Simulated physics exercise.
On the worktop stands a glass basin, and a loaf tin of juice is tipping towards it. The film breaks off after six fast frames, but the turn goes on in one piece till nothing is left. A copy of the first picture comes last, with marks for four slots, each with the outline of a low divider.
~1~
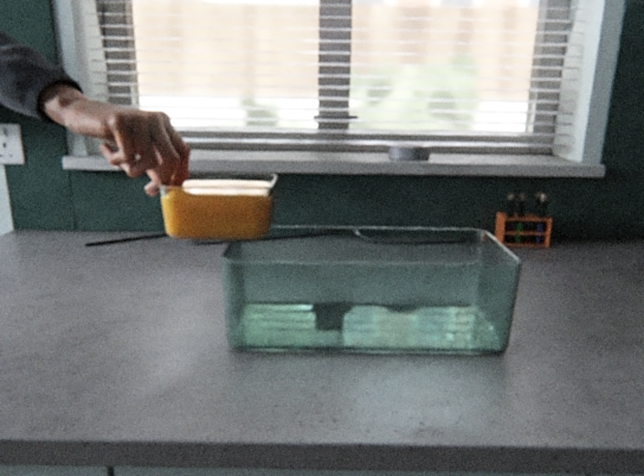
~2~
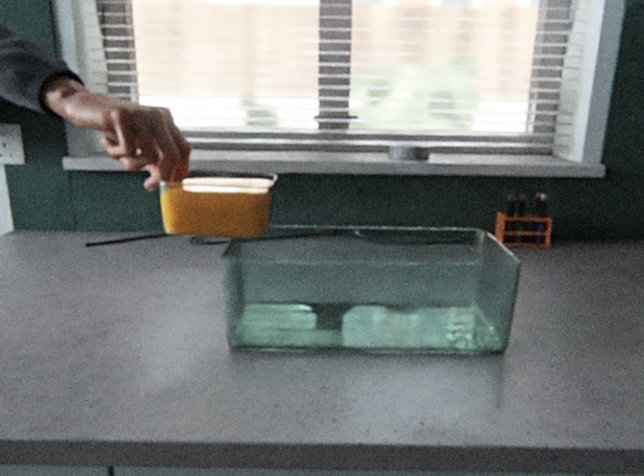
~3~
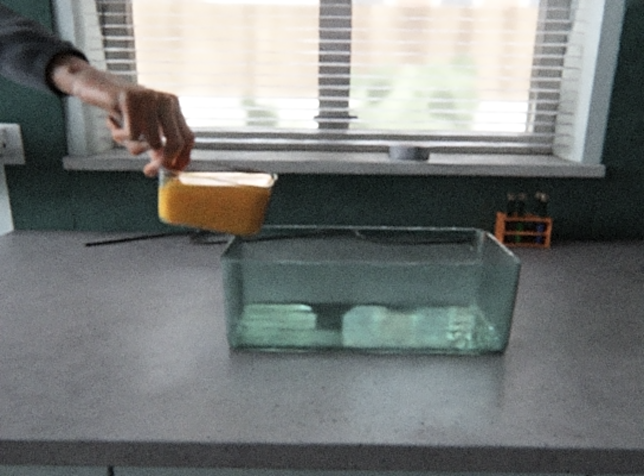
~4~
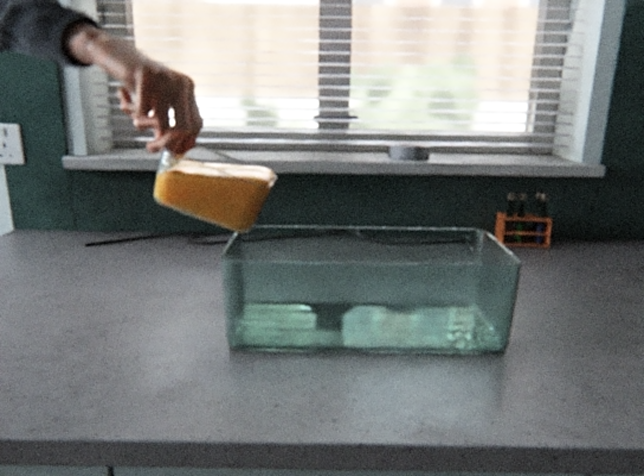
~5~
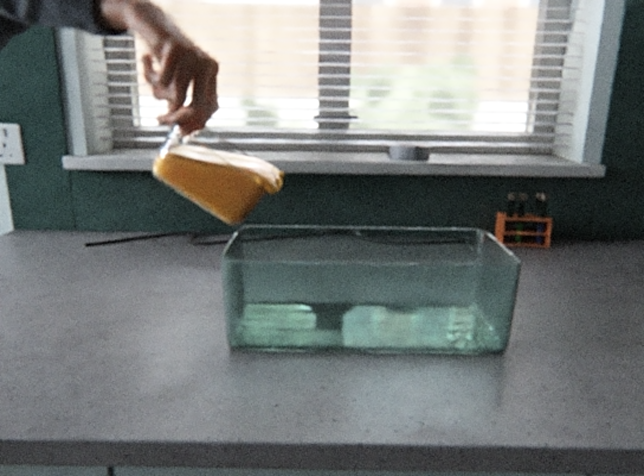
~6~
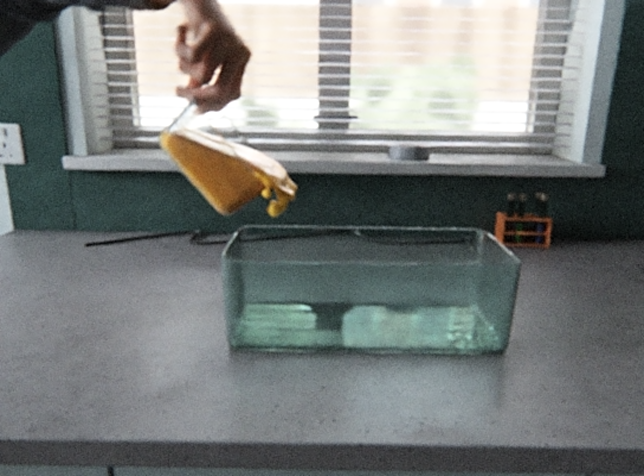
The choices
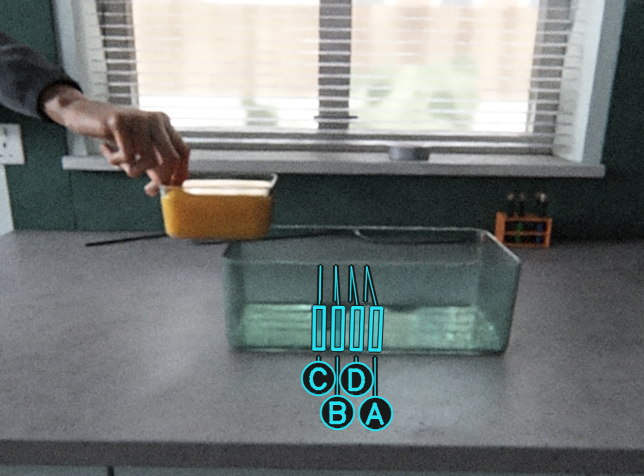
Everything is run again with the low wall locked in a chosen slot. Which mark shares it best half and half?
The answer is slot D.
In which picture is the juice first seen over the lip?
Picture 4.
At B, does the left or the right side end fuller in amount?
The right one.
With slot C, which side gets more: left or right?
More ends on the right.
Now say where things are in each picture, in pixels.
The first frame shows upright, lip at (272, 180); basin from (227, 346) to (507, 351); nothing has left yet.
The second frame shows tipped about 2°, lip at (272, 180); nothing has left yet.
The third frame shows tipped about 9°, lip at (272, 180); nothing has left yet.
The fourth frame shows tipped about 20°, lip at (272, 180); juice is over the lip, down to (272, 180).
The fifth frame shows tipped about 34°, lip at (272, 180); juice is over the lip, down to (277, 188).
The sixth frame shows tipped about 49°, lip at (272, 180); juice is over the lip, down to (277, 212).
In cyan, A at (374, 357); B at (337, 356); C at (318, 356); D at (356, 357).
Choosing A, about 82 % ends left of the wall and 13 % right of it; 5 % is lost outside.
Choosing B, about 19 % ends left of the wall and 78 % right of it.
Choosing C, about 8 % ends left of the wall and 90 % right of it.
Choosing D, about 52 % ends left of the wall and 46 % right of it.
